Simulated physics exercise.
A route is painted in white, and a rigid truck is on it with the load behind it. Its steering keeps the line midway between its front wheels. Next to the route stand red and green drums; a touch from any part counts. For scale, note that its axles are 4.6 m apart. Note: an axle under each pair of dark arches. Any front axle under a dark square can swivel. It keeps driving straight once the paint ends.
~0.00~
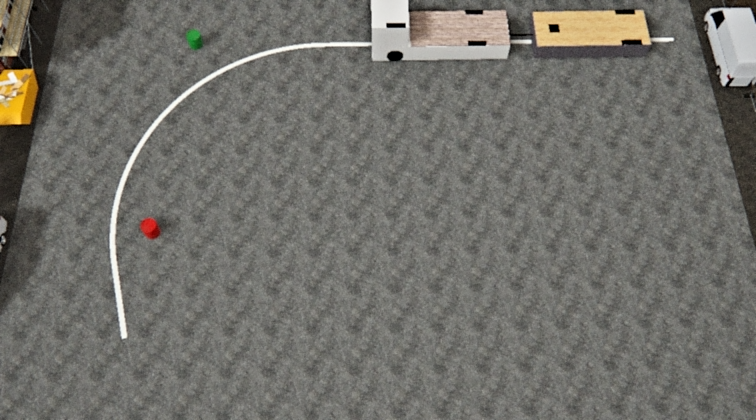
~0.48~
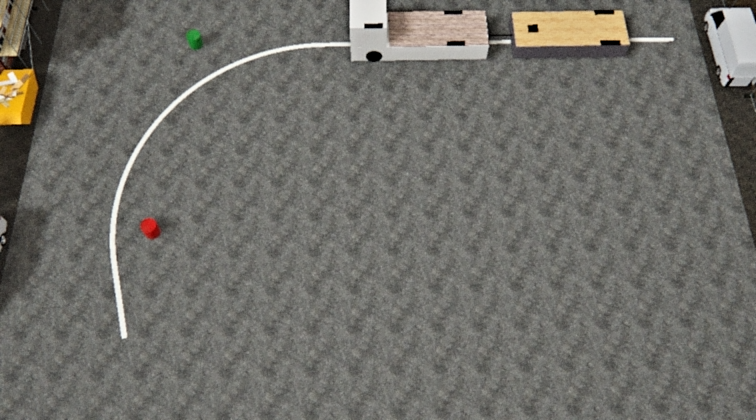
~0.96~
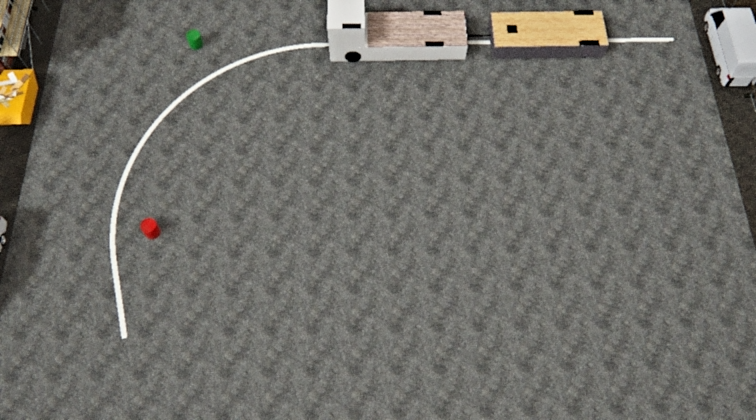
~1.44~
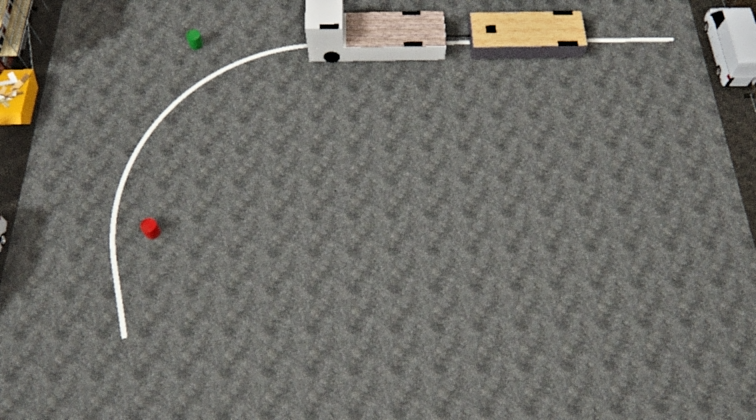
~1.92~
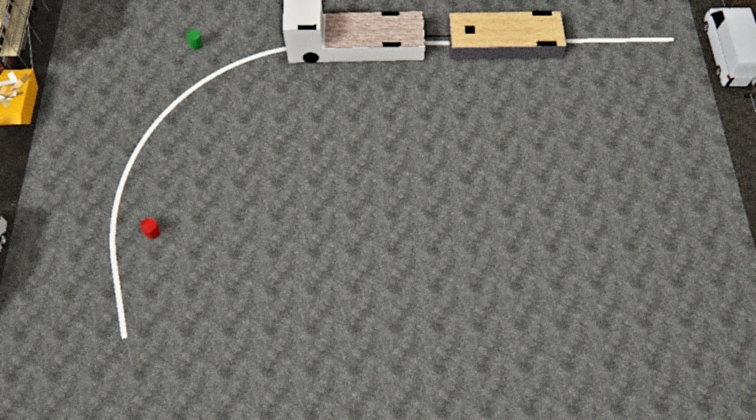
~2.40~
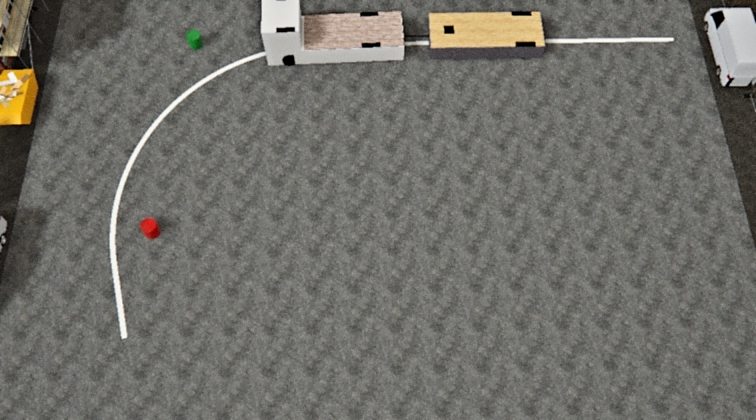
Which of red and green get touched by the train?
Red - touched; green - not touched.
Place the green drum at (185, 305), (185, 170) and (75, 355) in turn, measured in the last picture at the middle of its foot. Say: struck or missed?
Place one: No contact; place two: Contact; place three: No contact.
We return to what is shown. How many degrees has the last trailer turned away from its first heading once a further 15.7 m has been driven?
The last trailer ends up roughly 25° off its starting direction.
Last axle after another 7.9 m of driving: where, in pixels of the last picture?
Near (391, 32).
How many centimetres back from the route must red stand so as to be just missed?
For red, it comes to around 130.
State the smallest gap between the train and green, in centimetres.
To spare - green 50.
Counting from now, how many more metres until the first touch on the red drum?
After roughly 17.0 metres.
After 4.0 s, the last axle is at (457, 29) of the last picture, on the line; green has been passed with 50 cm to spare.
After 5.4 s, the last axle is at (399, 31) of the last picture, 5 cm off the line.
After 8.3 s, the last axle is at (285, 51) of the last picture, 115 cm off the line.
After 9.2 s, the last axle is at (254, 65) of the last picture, 145 cm off the line; the rigid truck has hit red.
After 17.2 s, the last axle is at (133, 370) of the last picture, 50 cm off the line; 1 of 2 struck in all.
